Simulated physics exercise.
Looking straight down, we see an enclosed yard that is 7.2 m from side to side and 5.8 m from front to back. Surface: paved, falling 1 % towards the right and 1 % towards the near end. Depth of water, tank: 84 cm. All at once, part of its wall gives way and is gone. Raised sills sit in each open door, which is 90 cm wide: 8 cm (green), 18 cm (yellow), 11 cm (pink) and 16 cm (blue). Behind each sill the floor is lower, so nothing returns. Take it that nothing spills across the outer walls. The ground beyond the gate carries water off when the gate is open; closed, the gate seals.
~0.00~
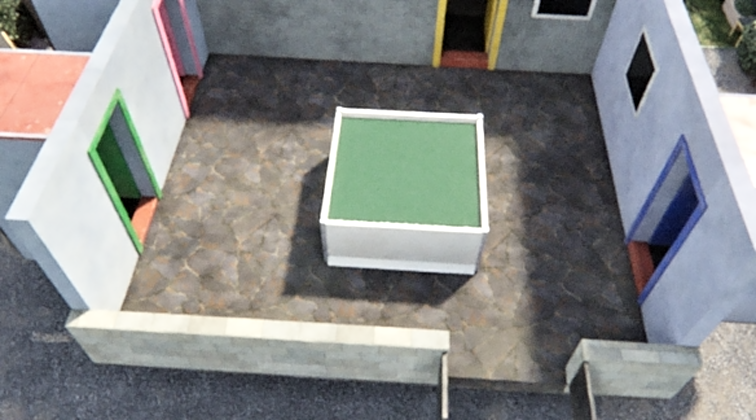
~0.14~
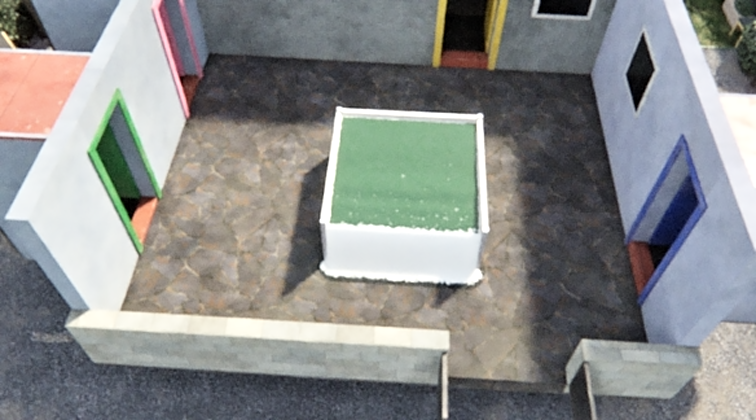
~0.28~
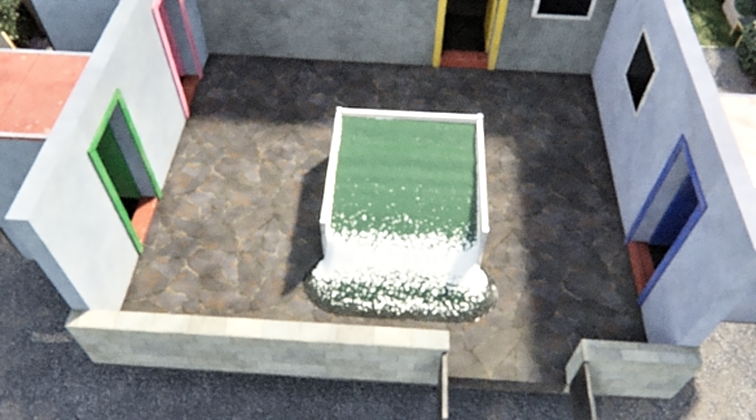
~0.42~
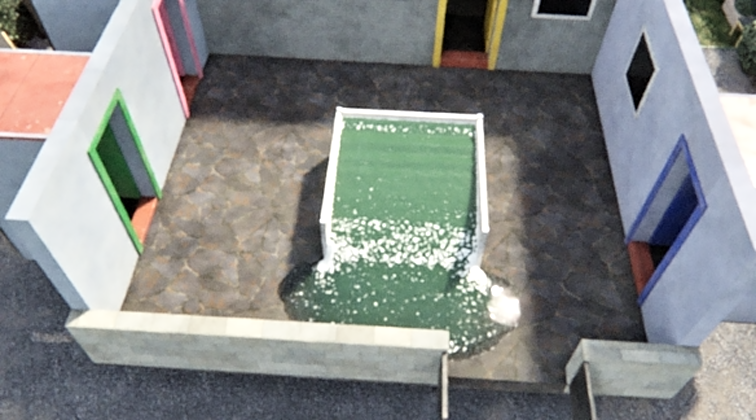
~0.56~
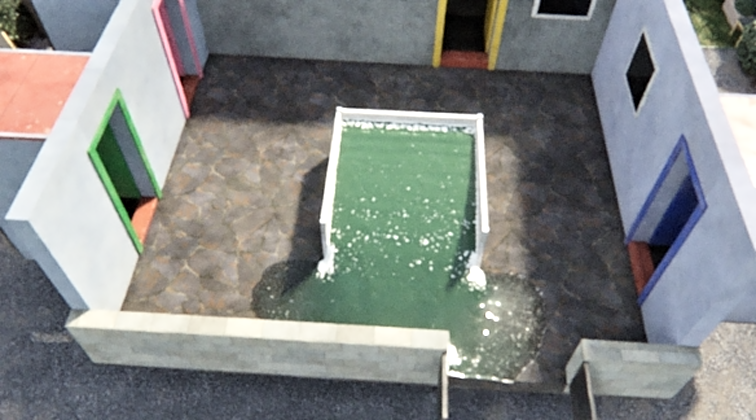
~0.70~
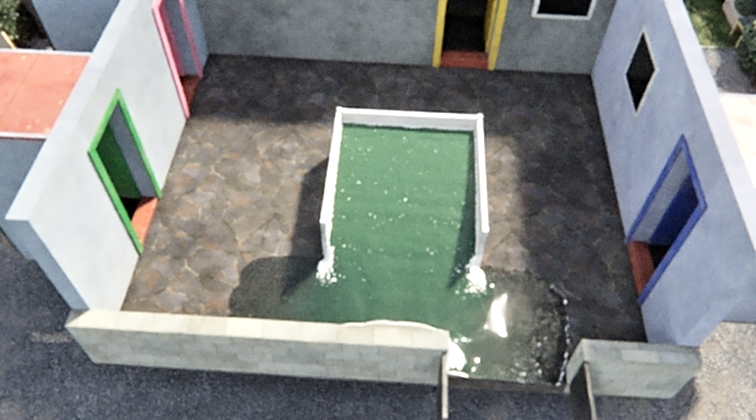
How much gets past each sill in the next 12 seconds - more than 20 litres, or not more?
As I see it, the green door will see too much water come in. The yellow door will see an amount within the limit come in. The pink door will see an amount within the limit come in. The blue door will see an amount within the limit come in.
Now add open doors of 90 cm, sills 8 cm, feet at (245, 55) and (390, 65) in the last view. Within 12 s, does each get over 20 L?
In turn: Beyond it, short of it.
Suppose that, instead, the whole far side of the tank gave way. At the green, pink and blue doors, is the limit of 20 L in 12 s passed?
Then green would come out on the low side, pink on the high side and blue on the low side.
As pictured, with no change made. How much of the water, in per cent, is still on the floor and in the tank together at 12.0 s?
I'd put it at some 62 percent still there.
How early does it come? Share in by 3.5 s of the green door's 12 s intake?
60 percent or so by then.
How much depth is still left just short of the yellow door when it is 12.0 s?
4.5 cm.
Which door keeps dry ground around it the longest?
Yellow.
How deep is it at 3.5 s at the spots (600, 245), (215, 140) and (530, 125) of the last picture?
Around 8 cm, 8 cm and 0 cm, in the order given.
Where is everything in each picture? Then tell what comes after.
Still water, 84 cm deep, in the tank at (407, 170), in the first picture.
The front is at (322, 265), 1.1 m from the gap at (402, 249); 0.5 m2 of floor is under water; 84 cm left at the back of the tank, in the second picture.
Water pours out at (402, 252) and has run 1.4 m, to (490, 301); typically 14 cm deep outside, 84 cm at the tank's back, in the third picture.
The front is at (509, 325), 1.7 m from the gap at (402, 254); 3.6 m2 of floor is under water; 79 cm left at the back of the tank, in the fourth picture.
Water pours out at (402, 254) and has run 2.2 m, to a hidden place; typically 13 cm deep outside, 70 cm at the tank's back, in the fifth picture.
Water pours out at (402, 255) and has run 2.6 m, to a hidden place; typically 13 cm deep outside, 72 cm at the tank's back, in the sixth picture.
After 1.4 s water covers 20 % of the floor and is deepest (62 cm) near (397, 342); green door not reached, yellow door not reached, pink door not reached, blue door not reached.
After 2.2 s water covers 30 % of the floor and is deepest (46 cm) near (112, 336); green door 14 cm at the sill, 0 L in, yellow door not reached, pink door not reached, blue door not reached.
After 3.5 s water covers 50 % of the floor and is deepest (30 cm) near (125, 337); green door 16 cm at the sill, 44 L in, yellow door not reached, pink door 5 cm at the sill, 0 L in, blue door 15 cm at the sill, 0 L in.
After 7.0 s water covers 95 % of the floor and is deepest (14 cm) near (469, 70); green door 6 cm at the sill, 75 L in, yellow door 11 cm at the sill, 0 L in, pink door 5 cm at the sill, 0 L in, blue door 8 cm at the sill, 1 L in.
After 12.0 s water covers 100 % of the floor and is deepest (20 cm) near (646, 372); green door 3 cm at the sill, 75 L in, yellow door 5 cm at the sill, 0 L in, pink door 3 cm at the sill, 0 L in, blue door 12 cm at the sill, 1 L in.
